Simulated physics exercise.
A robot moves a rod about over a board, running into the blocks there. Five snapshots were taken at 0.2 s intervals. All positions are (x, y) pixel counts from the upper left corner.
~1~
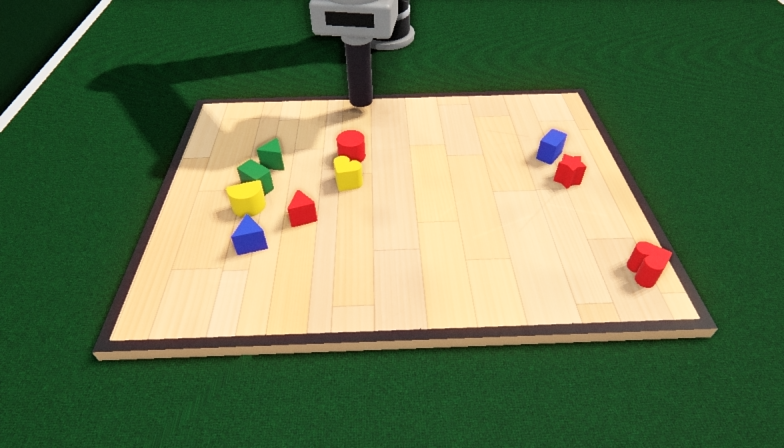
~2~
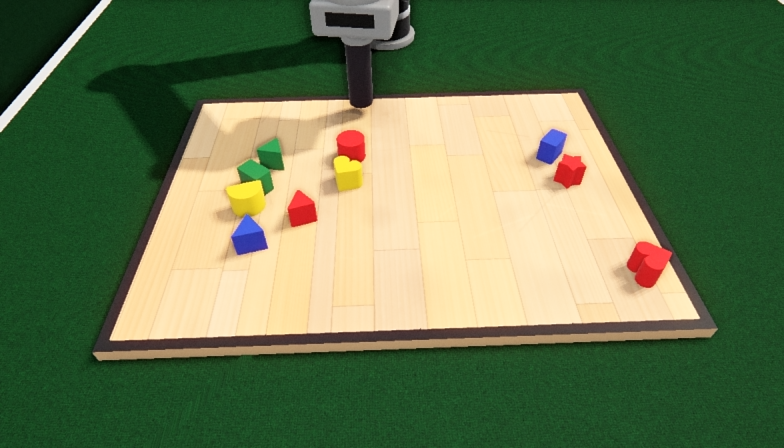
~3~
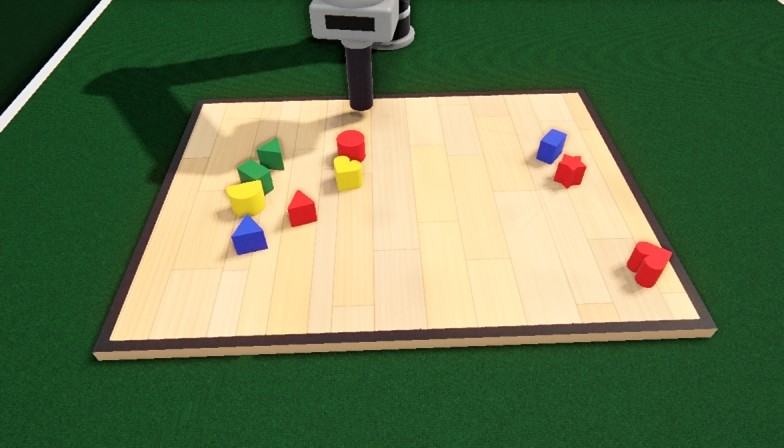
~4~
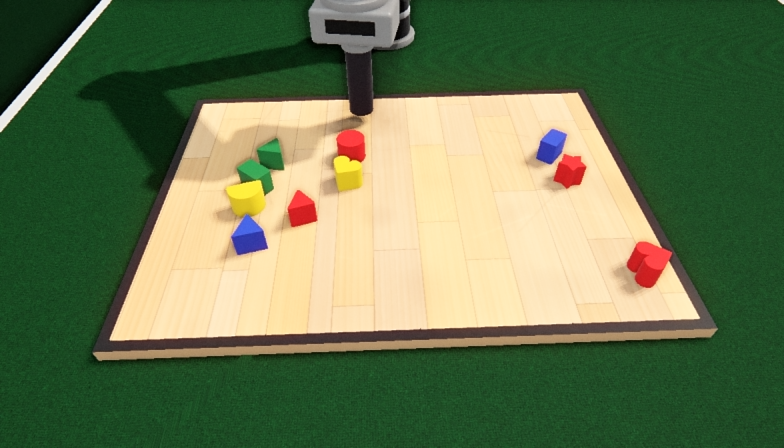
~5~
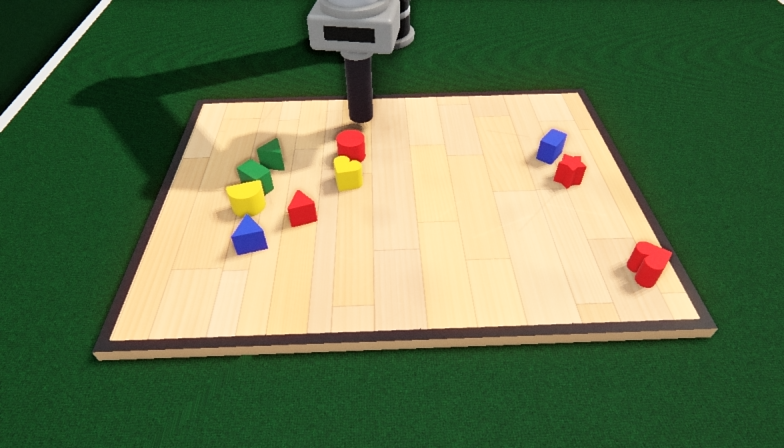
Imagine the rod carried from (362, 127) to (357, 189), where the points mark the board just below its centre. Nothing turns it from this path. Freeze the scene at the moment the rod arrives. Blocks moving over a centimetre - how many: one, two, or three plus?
I expect two blocks to be moved by more than 1 cm.
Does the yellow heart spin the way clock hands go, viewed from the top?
I expect not.
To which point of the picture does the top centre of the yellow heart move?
The middle of the upper face of the yellow heart will lie at about (335, 187) in the picture.
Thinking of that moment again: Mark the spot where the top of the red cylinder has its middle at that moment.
It will end up at (326, 168).
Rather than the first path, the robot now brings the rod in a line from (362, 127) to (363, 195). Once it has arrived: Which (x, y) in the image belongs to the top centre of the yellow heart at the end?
It is going to be at (333, 184).
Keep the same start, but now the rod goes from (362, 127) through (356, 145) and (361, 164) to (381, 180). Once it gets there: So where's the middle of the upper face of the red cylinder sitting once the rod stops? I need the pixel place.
I'd expect the centre of its top face to be at (343, 163).
What follows on the original path. One third of the way, rod (360, 136); red cylinder (348, 143).
Two thirds of the way, rod (358, 157); yellow heart (340, 176), turned 50° anticlockwise; red cylinder (335, 161).
At the end, rod (356, 179); red triangle in place; yellow heart (335, 187), turned 50° anticlockwise; red cylinder (326, 168).
